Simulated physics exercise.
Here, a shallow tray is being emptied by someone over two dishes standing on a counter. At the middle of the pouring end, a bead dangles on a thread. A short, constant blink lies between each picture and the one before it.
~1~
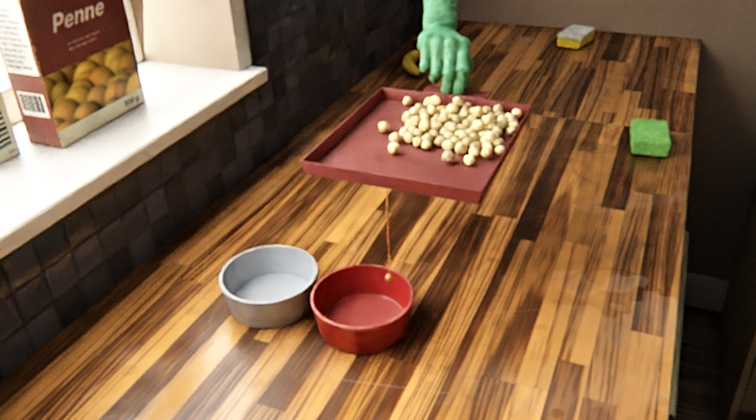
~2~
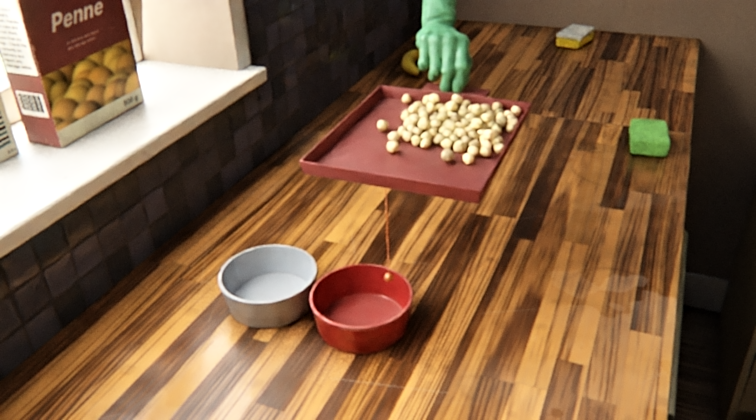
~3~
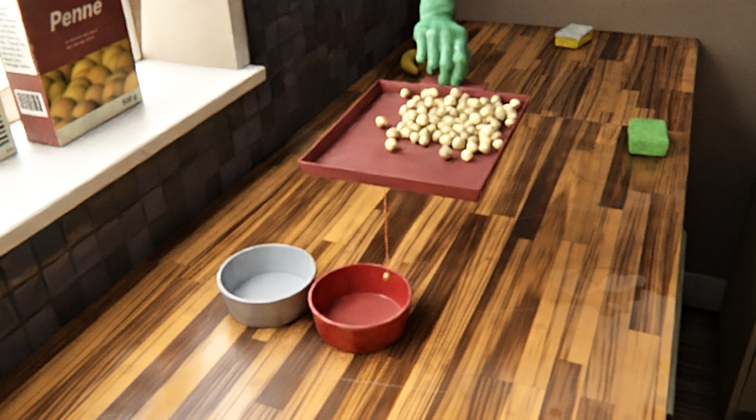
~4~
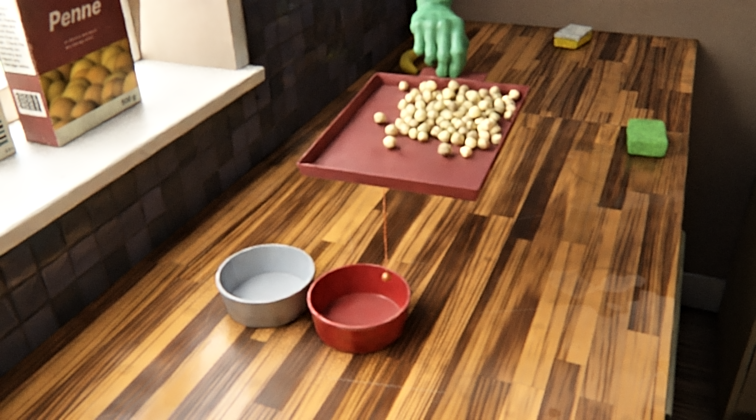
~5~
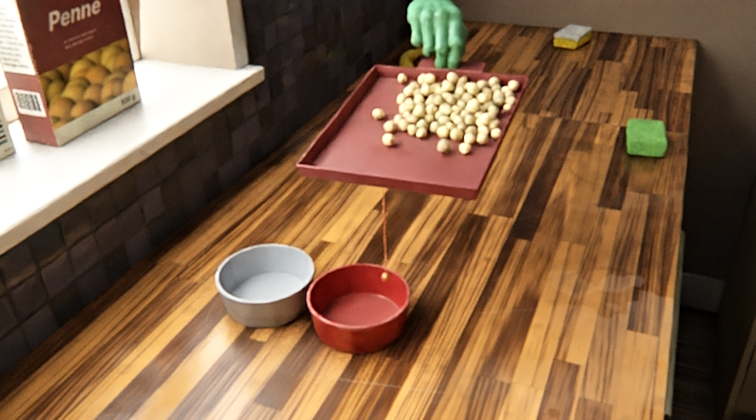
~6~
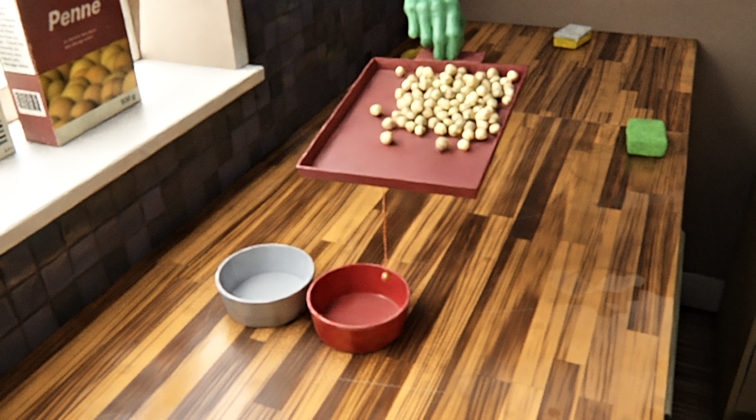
A green hand at the top centre grips the far edge of a dark red tray of pale round nuts, seen from above along a striped wooden counter. Below sit a grey bowl and a red bowl, a bead hanging on a thread above, with a Penne box on the left and a green sponge on the right. The hand slowly raises the tray's far edge, tilting it slightly towards the viewer, while the nuts stay heaped near the back.
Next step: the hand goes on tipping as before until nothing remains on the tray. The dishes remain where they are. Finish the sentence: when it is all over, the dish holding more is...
The right one.
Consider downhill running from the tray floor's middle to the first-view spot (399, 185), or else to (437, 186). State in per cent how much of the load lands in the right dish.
Shares: 30 %, then 10 %.
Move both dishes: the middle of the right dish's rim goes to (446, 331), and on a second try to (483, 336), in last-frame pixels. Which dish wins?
At the first spot the left-side one comes out ahead, at the second spot the left-side one.
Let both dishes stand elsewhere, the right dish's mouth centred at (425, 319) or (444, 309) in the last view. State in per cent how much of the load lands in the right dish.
Trial 1 10%, trial 2 0%.
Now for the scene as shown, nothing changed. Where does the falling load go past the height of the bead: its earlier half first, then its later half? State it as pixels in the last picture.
The first part passes (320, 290); everything after passes (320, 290).
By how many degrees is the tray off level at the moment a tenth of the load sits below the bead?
Near 90 degrees.
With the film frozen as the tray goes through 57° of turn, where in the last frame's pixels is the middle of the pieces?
The middle of the pieces shows up near (369, 151).
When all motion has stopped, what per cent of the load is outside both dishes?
My estimate is close to 30 %.
Soon after the last picture, tray tipped steeply; nearly all on the tray; a stray few in the right dish; a stray few in the left dish; a stray few outside both; a stray few in the air.
A little later, tray tipped right over; about two thirds on the tray; a stray few in the right dish; a small part in the left dish; a stray few outside both; about a quarter in the air.
Later still, tray tipped past a quarter turn; about half in the right dish; about a quarter in the left dish; about a quarter outside both.
At rest, tray tipped past a quarter turn; about half in the right dish; about a quarter in the left dish; about a quarter outside both.
